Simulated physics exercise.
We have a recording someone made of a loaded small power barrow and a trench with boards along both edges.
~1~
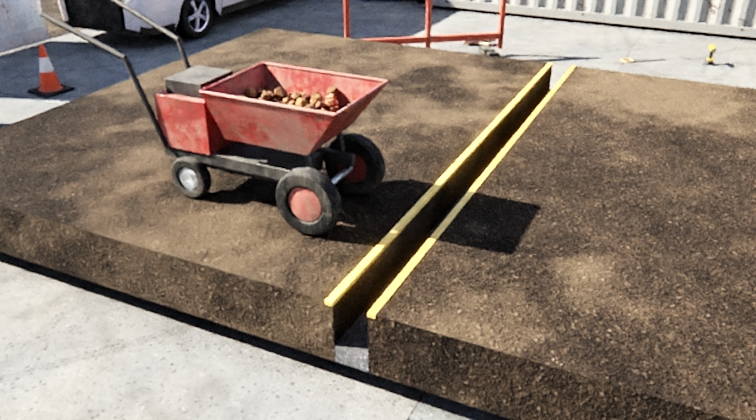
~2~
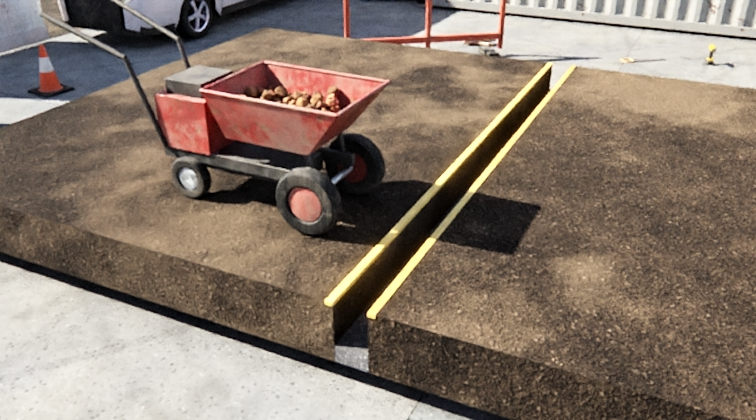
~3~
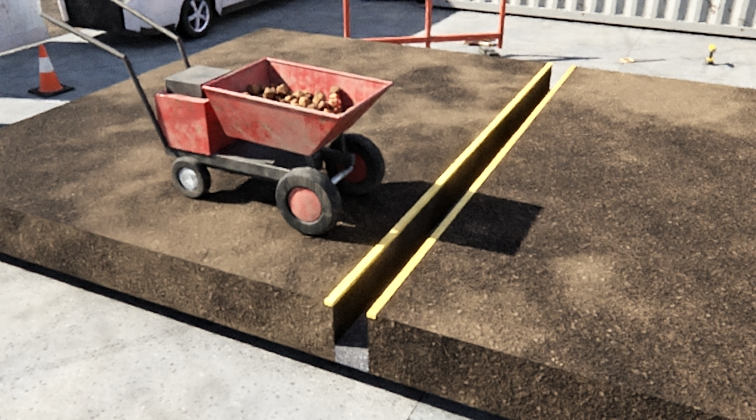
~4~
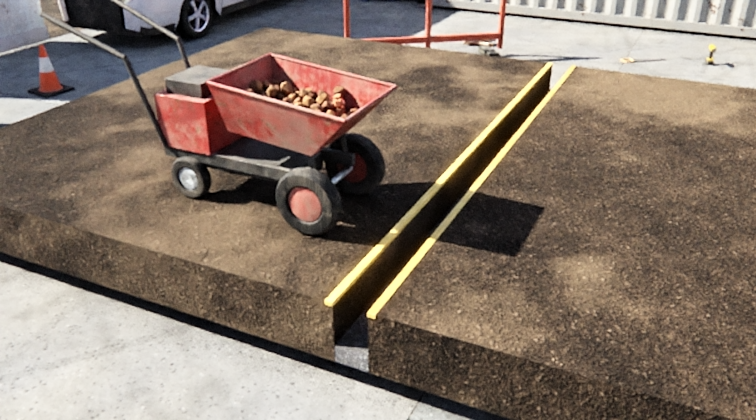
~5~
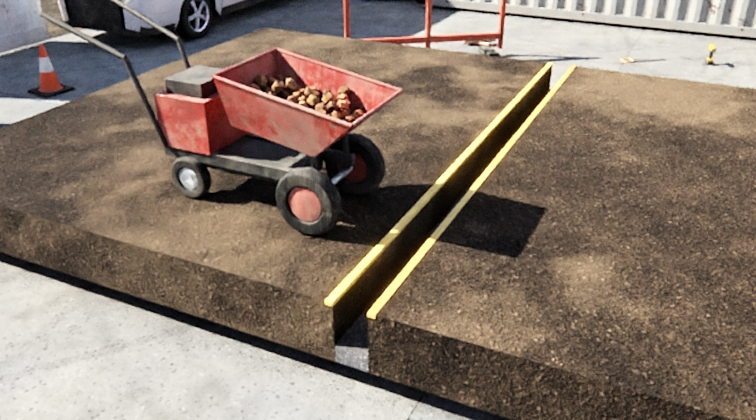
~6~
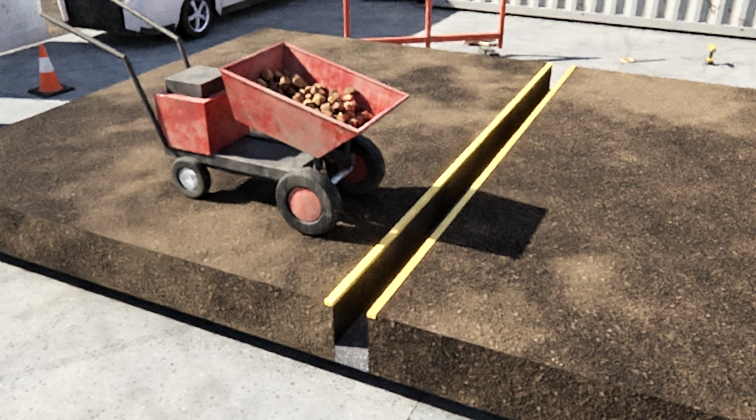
The red skip of a small barrow slowly tilts forward slightly beside a board-edged trench.
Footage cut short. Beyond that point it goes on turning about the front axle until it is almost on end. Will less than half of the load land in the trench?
Yes, only a minority gets there.
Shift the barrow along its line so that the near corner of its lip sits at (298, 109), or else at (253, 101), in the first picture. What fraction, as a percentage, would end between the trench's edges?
80 %, then 20 %.
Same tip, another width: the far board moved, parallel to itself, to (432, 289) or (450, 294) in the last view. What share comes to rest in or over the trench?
Around 90 percent first, around 100 percent second.
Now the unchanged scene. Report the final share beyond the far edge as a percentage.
65 percent.
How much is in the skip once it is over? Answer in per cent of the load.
About 25 in a hundred.
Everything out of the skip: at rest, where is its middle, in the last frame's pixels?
Roughly at pixel (456, 234).
Soon, skip tipped steeply; all in the skip.
A while on, skip tipped right over; most in the skip; about a quarter beyond it.
Towards the end, skip tipped right over; about a quarter in the skip; a small part in or heaped over the trench; about two thirds beyond it.
Finally, skip tipped right over; about a quarter in the skip; a small part in or heaped over the trench; about two thirds beyond it.
